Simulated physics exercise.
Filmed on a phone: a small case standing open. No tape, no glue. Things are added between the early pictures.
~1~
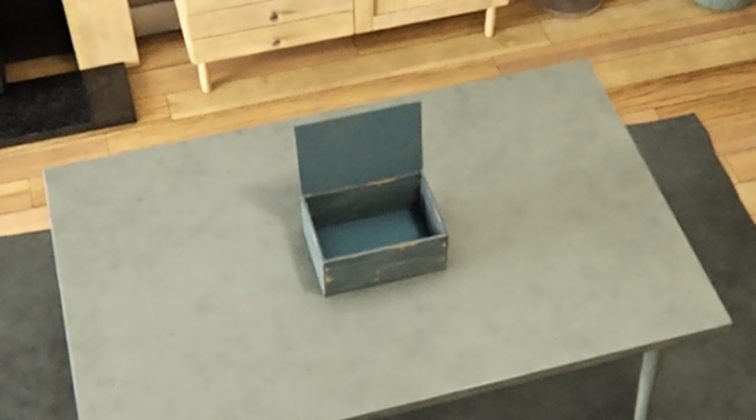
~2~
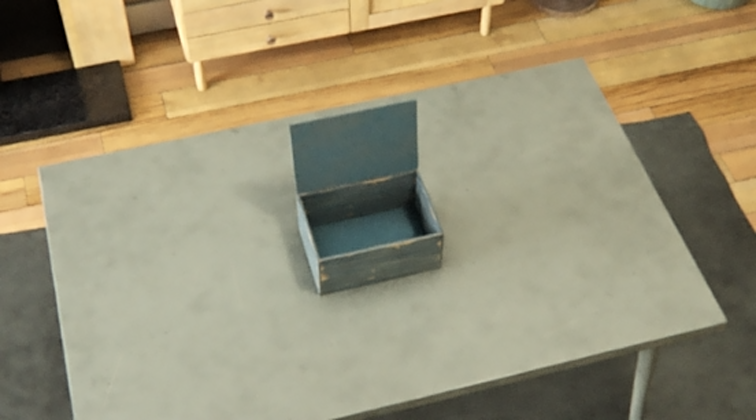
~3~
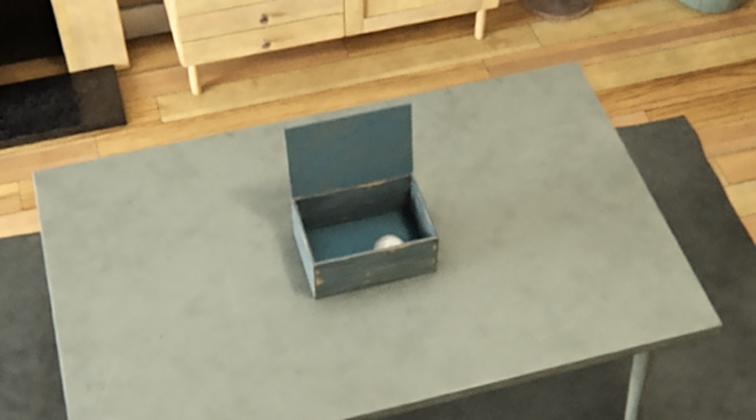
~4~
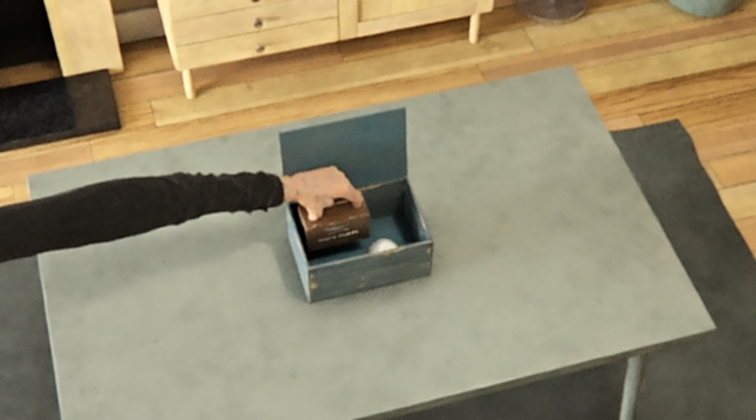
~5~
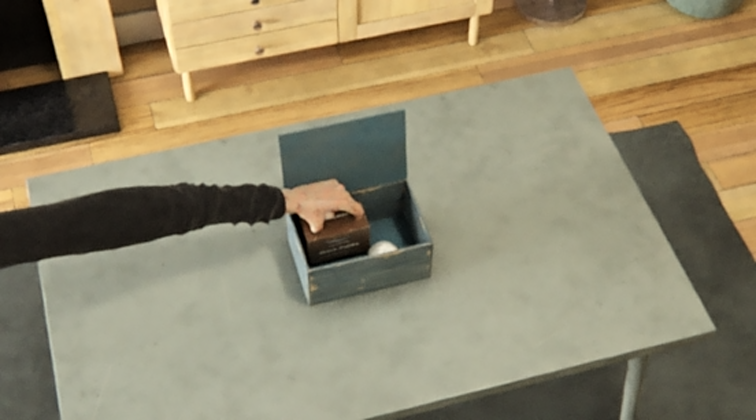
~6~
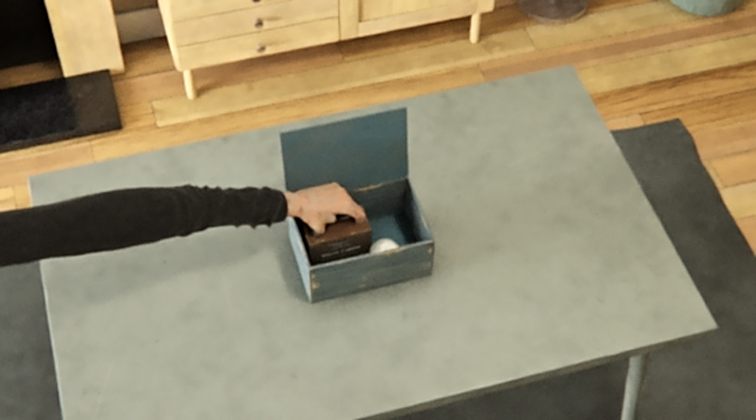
On a grey table, a white ball appears in an open box, then a hand lowers in a brown carton.
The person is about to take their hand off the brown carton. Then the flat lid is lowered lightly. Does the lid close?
The lid closes.
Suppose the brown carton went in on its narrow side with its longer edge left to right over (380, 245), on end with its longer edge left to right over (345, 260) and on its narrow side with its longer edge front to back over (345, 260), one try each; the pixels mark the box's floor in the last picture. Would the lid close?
In the first case it closes; in the second case it will not close; in the third case it sits on the rim.
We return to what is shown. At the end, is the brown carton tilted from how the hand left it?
The brown carton keeps its pose.
Then, 1.10 s later than the last frame, lid starting down.
Then, 1.60 s later than the last frame, lid 59° above the rim.
Then, 1.90 s later than the last frame, lid 35° above the rim.
Then, 2.20 s later than the last frame, lid 8° above the rim.
When it is over, lid shut; both as before. End places, in pixels of the last picture, brown carton near (336, 237).
